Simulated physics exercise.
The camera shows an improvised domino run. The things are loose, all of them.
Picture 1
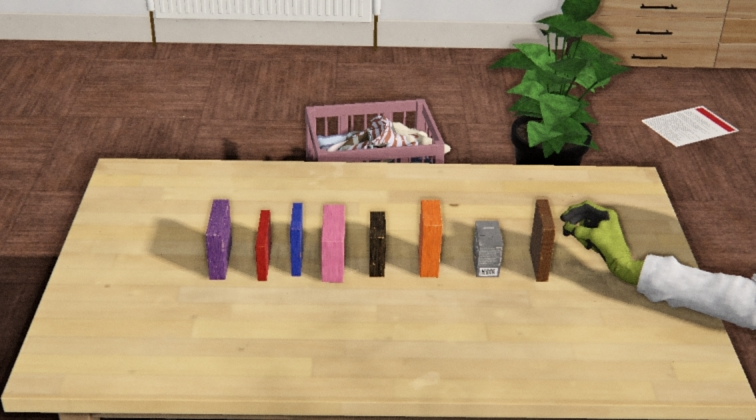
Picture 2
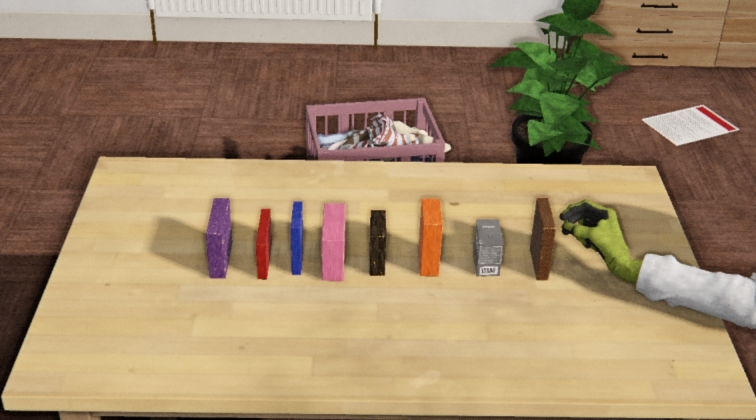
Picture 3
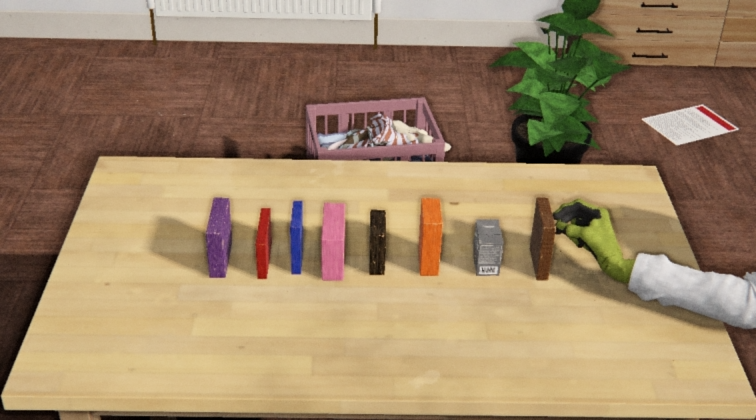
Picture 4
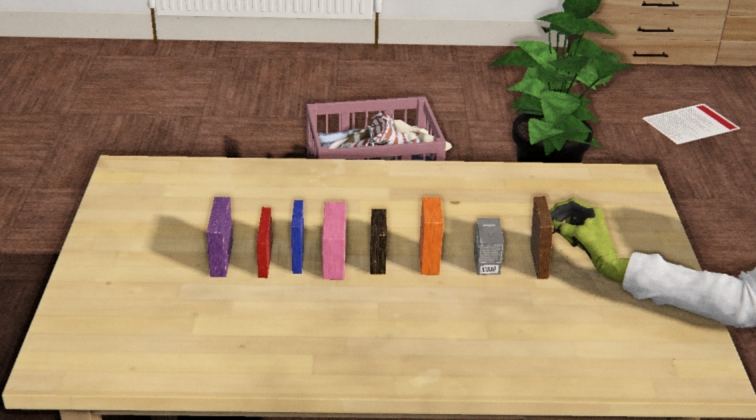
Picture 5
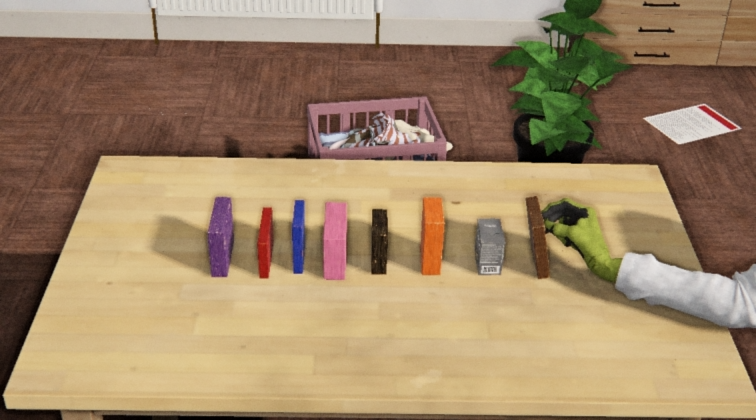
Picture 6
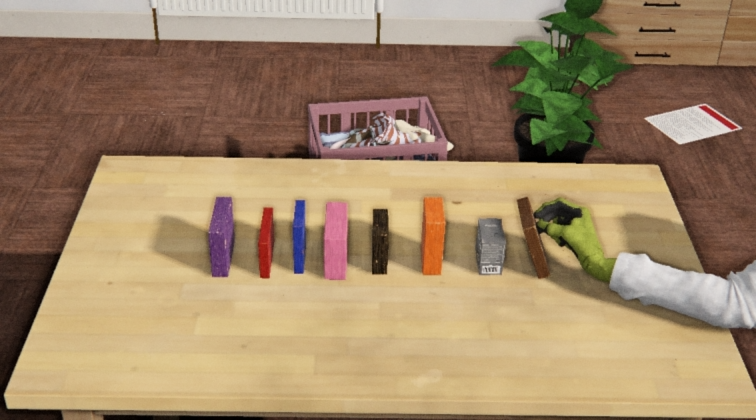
We see a row of upright coloured blocks on a wooden table, while a green hand in a white sleeve moves in from the right and pushes the brown board at the right end, tilting it leftward toward a grey packet.
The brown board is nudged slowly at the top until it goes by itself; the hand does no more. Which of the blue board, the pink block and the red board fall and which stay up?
The blue board stays up, the pink block stays up, the red board stays up.
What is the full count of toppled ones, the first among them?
1.
Then, 0.20 s past the last view, brown board 48° over; grey packet displaced a little.
Then, 0.50 s past the last view, brown board 56° over; grey packet displaced a little.
Then, 0.60 s past the last view, brown board 90° over; grey packet displaced about its own width.
Finally, moved from the start, grey packet; the other 5 still in place. Final places as the last picture's camera would see them, blue board near (300, 237), pink block near (336, 241).
